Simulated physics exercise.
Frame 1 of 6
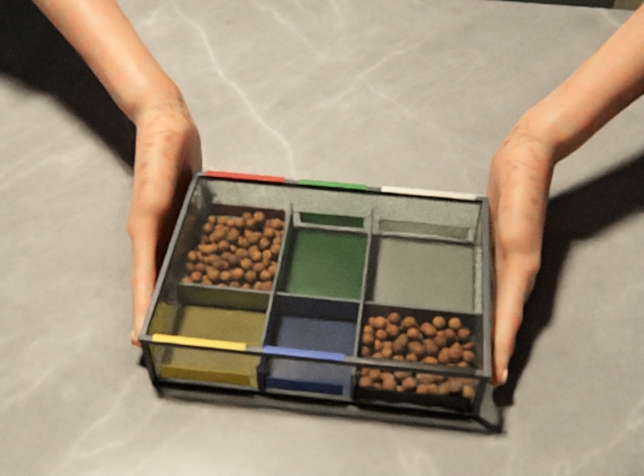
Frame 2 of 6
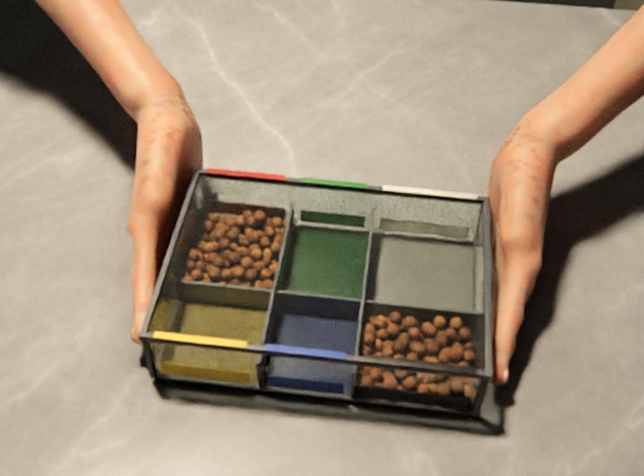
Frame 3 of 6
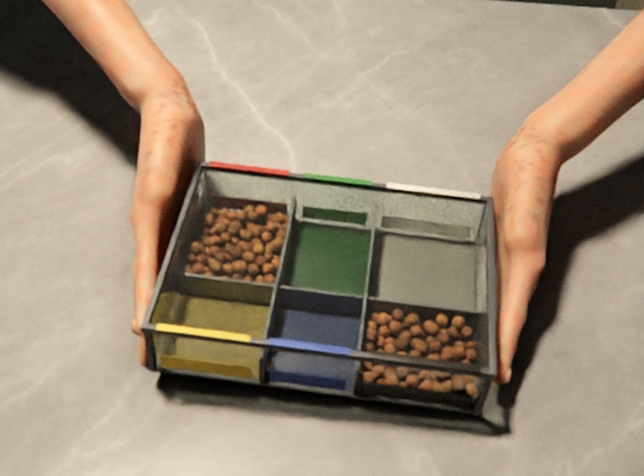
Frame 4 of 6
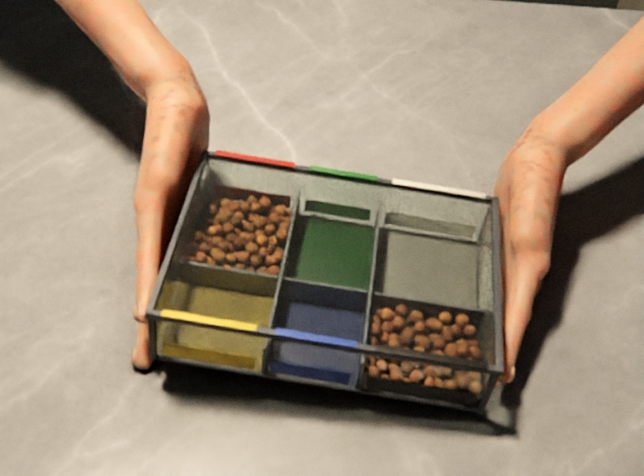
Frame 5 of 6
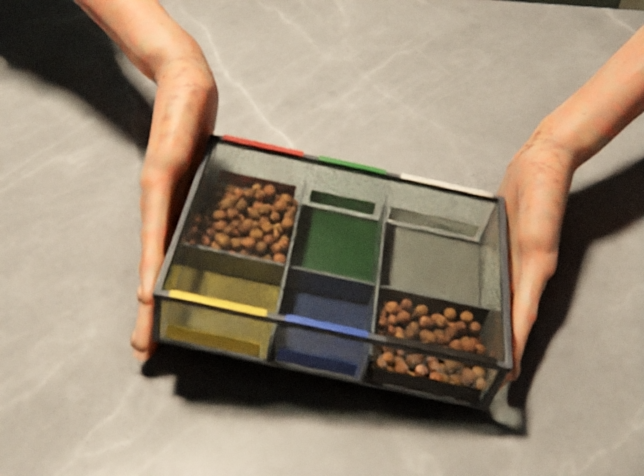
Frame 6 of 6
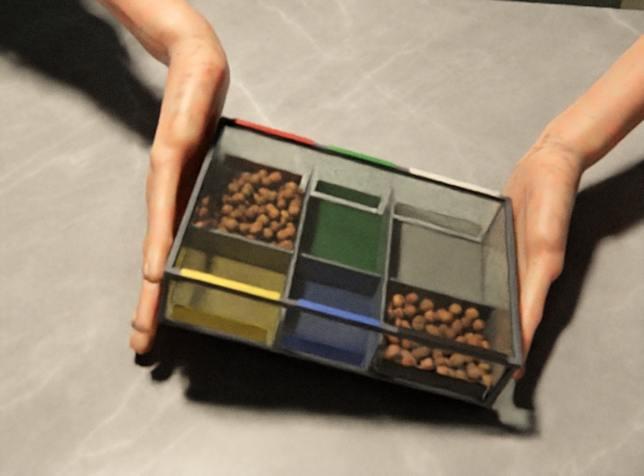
Two hands held a clear, divided box with small brown balls in two of its six compartments, then gradually raised its left side, tilting it toward the right above the gray marbled surface.
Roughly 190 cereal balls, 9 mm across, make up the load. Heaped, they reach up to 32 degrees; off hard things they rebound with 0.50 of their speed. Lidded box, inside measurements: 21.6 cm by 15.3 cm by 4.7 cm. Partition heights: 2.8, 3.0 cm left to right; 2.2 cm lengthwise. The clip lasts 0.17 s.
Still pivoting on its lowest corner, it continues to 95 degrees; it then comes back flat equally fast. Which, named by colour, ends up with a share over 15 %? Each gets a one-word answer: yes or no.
My answers are red yes, blue no, green no, yellow no, white yes, black yes.
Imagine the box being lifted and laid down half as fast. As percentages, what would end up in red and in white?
Expect red at 25 percent and white at 35 percent.
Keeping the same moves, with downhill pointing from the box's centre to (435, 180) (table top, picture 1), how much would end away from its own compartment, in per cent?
The share would be about 45 percent.
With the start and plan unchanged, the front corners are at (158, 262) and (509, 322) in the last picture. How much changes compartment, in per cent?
Estimate: Near 50 %.
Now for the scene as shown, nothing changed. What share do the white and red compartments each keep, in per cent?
White at 30 and red at 30, in per cent.
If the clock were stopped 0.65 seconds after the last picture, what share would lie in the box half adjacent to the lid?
60 per cent, give or take.
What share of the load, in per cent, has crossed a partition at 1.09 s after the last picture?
I'd say around 35 per cent.
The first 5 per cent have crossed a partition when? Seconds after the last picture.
Roughly at the 0.60 s mark.
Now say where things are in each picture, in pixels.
In the first picture, box tilt 0 degrees, front corners at (146, 337) and (484, 373); red 55 %, black 45 %.
In the second picture, box tilt 1 degrees, front corners at (146, 334) and (485, 372).
In the third picture, box tilt 2 degrees, front corners at (149, 326) and (489, 371).
In the fourth picture, box tilt 6 degrees, front corners at (153, 312) and (496, 368), lowest corner right back.
In the fifth picture, box tilt 10 degrees, front corners at (161, 292) and (505, 365), lowest corner right back.
In the sixth picture, box tilt 14 degrees, front corners at (172, 270) and (514, 361), lowest corner right back; red 55 %, black 45 %.
Then, 0.65 s after the last picture, tilt 95 degrees; red 45 %, green 5 %, white 5 %, black 40 %.
Then, 1.09 s after the last picture, tilt 42 degrees; red 30 %, green 5 %, white 30 %, black 35 %.
Then, 1.61 s after the last picture, tilt 0 degrees; red 30 %, green 5 %, white 30 %, black 35 %.
In the end, red 30 %, blue 0 %, green 5 %, yellow 0 %, white 30 %, black 35 %.
